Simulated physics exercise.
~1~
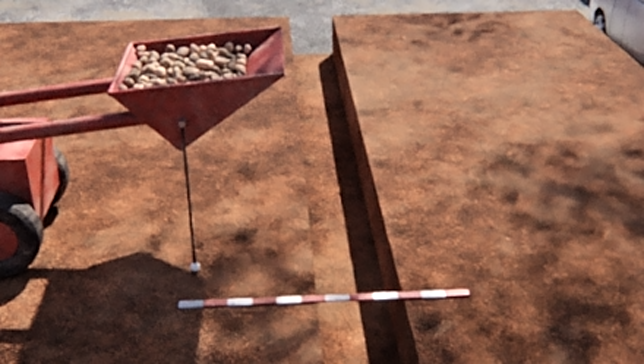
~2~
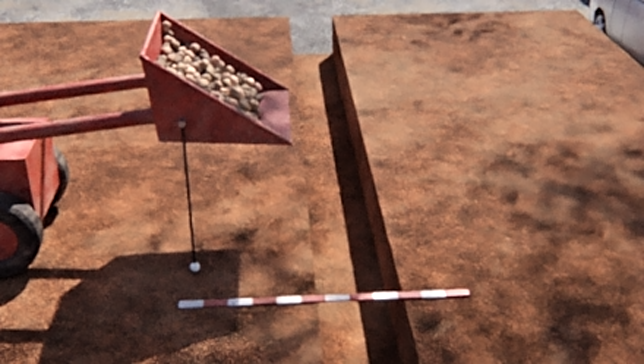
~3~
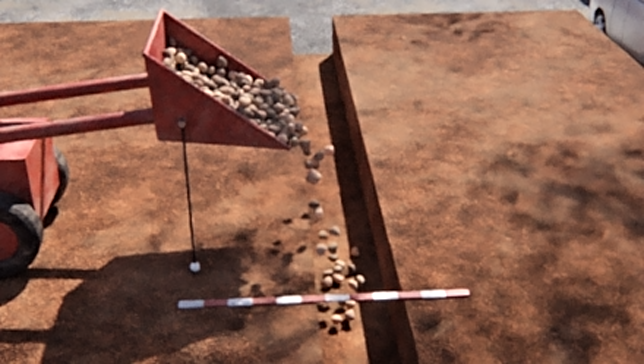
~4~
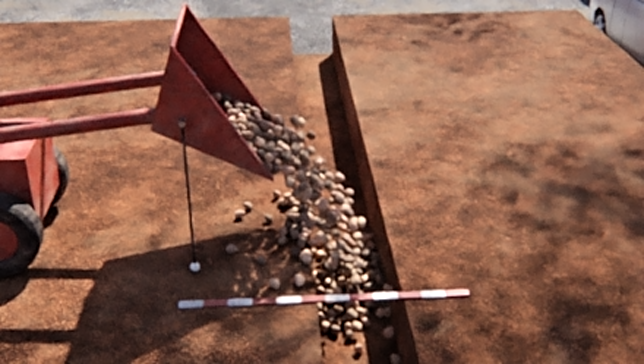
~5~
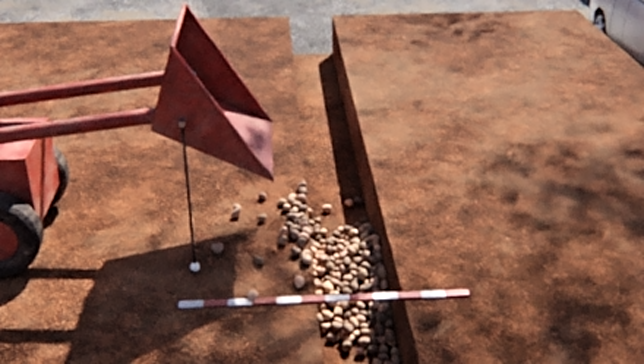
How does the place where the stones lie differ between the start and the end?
At the start the stones are piled in the red bucket at the upper left. By the end they lie lower and further right, mostly in the trench, with a few on the ground just short of it.
